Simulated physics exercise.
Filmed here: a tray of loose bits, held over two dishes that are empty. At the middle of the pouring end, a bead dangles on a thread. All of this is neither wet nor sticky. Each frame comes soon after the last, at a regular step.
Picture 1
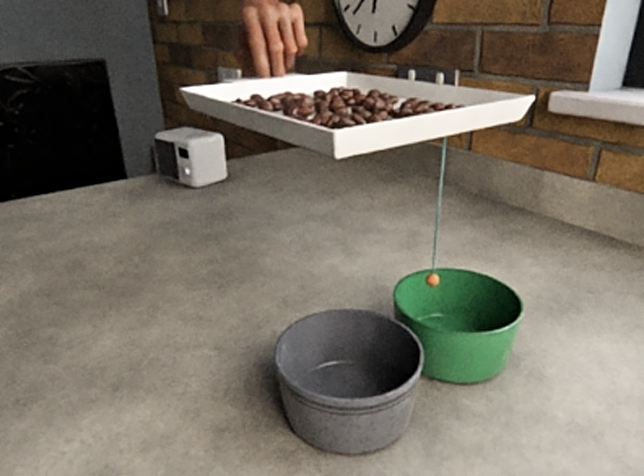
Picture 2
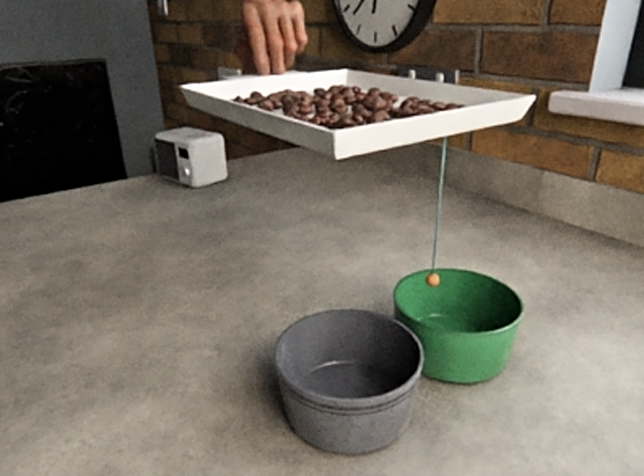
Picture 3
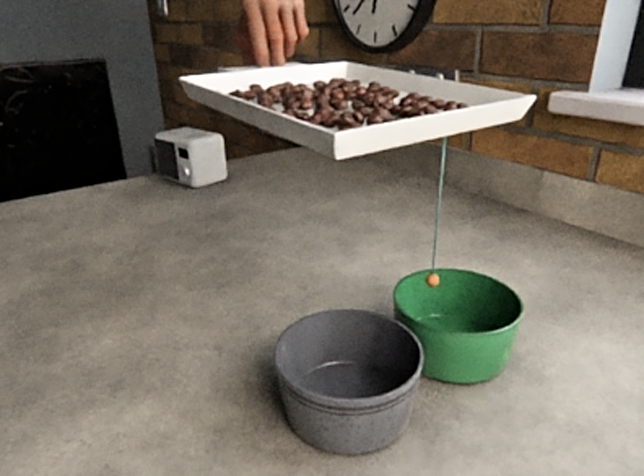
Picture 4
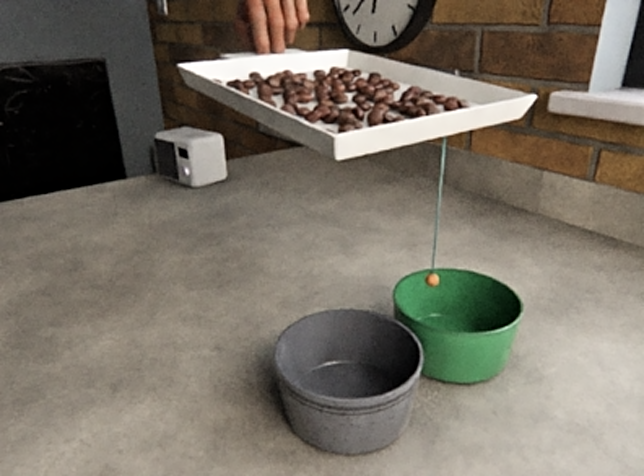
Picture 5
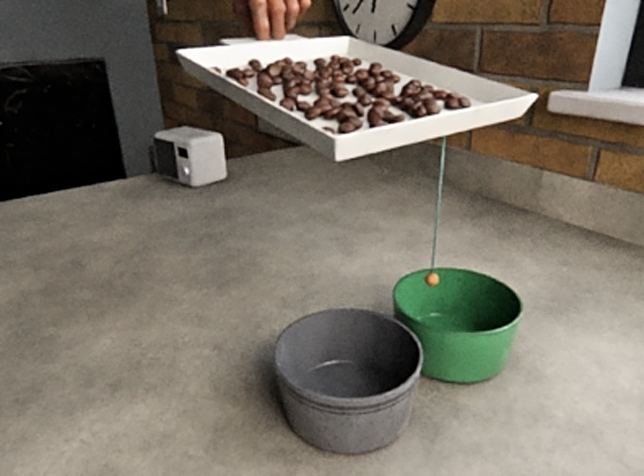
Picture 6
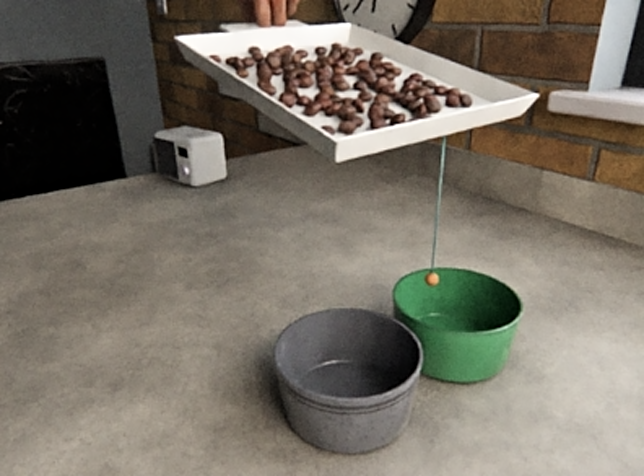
Kitchen counter with a hand gradually tilting a white tray of brown chocolate drops above empty grey and green dishes.
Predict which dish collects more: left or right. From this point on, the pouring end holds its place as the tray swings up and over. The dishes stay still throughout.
Left.
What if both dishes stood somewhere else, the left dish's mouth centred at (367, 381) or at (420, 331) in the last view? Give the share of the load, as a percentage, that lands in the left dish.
Trial 1 40%, trial 2 60%.
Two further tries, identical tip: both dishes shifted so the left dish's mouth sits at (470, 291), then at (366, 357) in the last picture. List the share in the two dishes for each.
About 30 per cent, then about 90 per cent.
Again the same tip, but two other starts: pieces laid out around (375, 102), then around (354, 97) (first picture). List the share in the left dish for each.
You'd get about 30 per cent first and about 30 per cent second.
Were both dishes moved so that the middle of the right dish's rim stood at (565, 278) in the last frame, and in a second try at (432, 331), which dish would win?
At the first spot the left-side one comes out ahead, at the second spot the right-side one.
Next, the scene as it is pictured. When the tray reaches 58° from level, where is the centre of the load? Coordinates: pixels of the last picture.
In the last view the centre sits at roughly (405, 105).
Soon, tray tipped steeply; nearly all on the tray; a stray few in the air.
A while on, tray tipped right over; a small part on the tray; about a third in the left dish; a small part in the right dish; about a quarter outside both; about a quarter in the air.
Towards the end, tray tipped past a quarter turn; about a third in the left dish; about a quarter in the right dish; about half outside both.
Finally, tray tipped past a quarter turn; about a third in the left dish; about a quarter in the right dish; about half outside both.
